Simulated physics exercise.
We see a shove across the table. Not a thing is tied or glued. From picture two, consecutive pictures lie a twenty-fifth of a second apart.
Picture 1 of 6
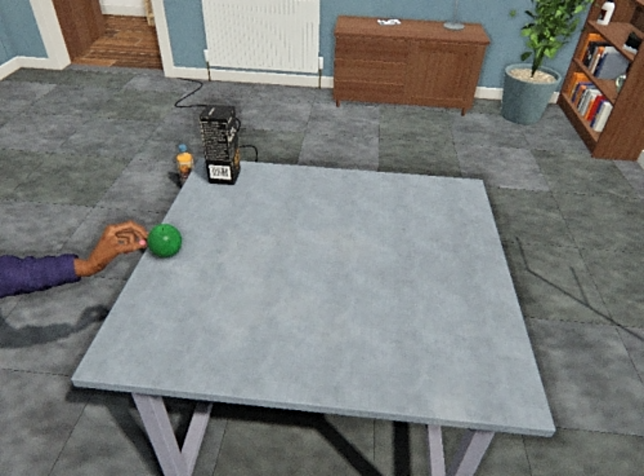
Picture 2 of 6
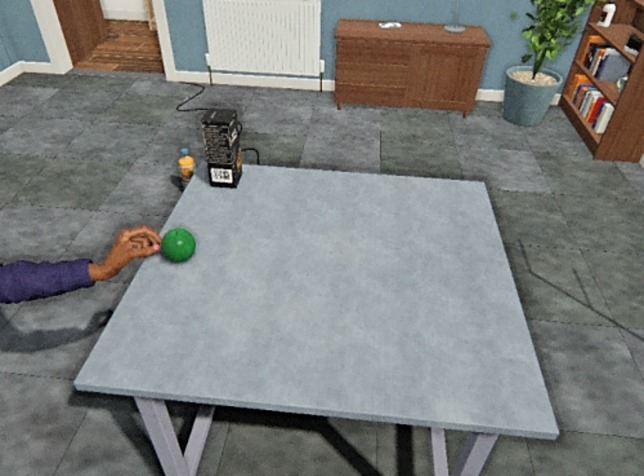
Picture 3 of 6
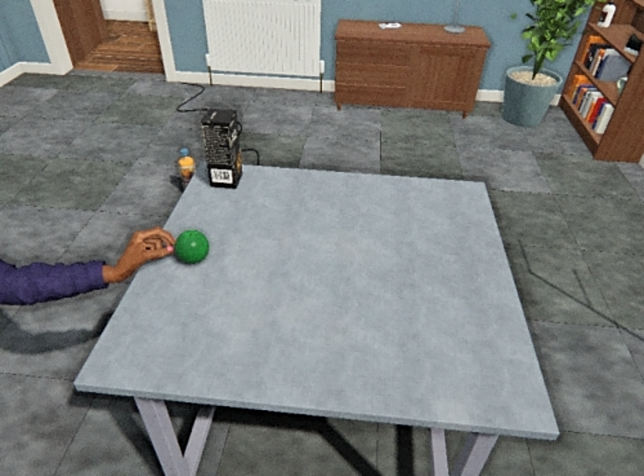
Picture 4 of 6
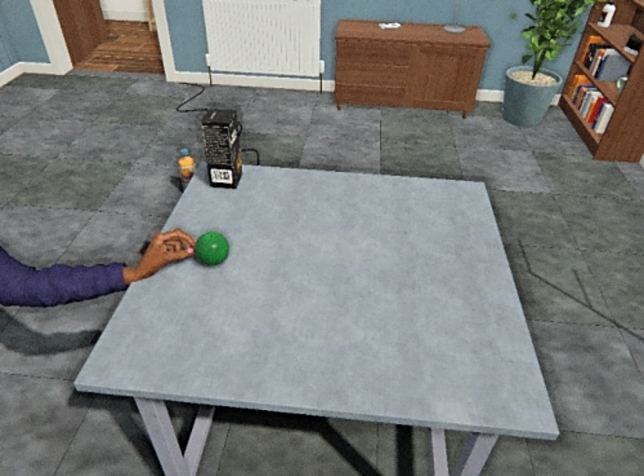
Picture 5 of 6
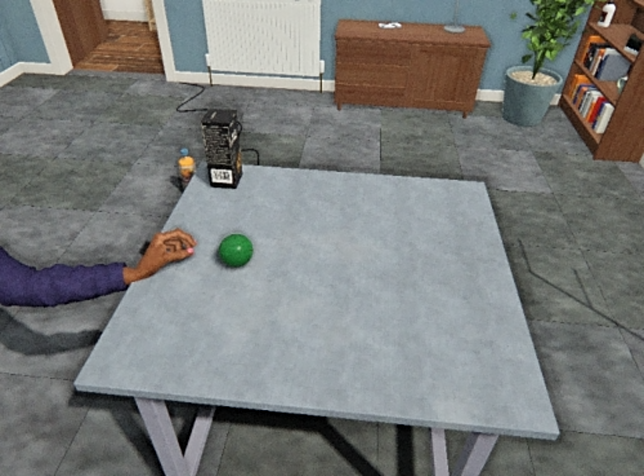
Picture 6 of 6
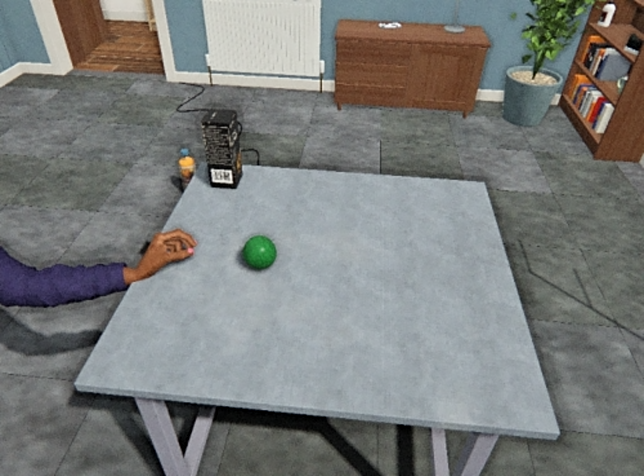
We see a hand in a purple sleeve push a round green apple rightward from the left edge of a grey table, then stay back as the apple keeps moving across the surface, away from the fingers.
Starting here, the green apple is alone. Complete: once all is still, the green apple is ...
Off the table.
Then, 0.20 s later than the last frame, green apple moved well along near (372, 262).
Then, 0.50 s later than the last frame, green apple now off the table.
Then, 0.90 s later than the last frame, things are still on the move.
When it is over, off the table, green apple.
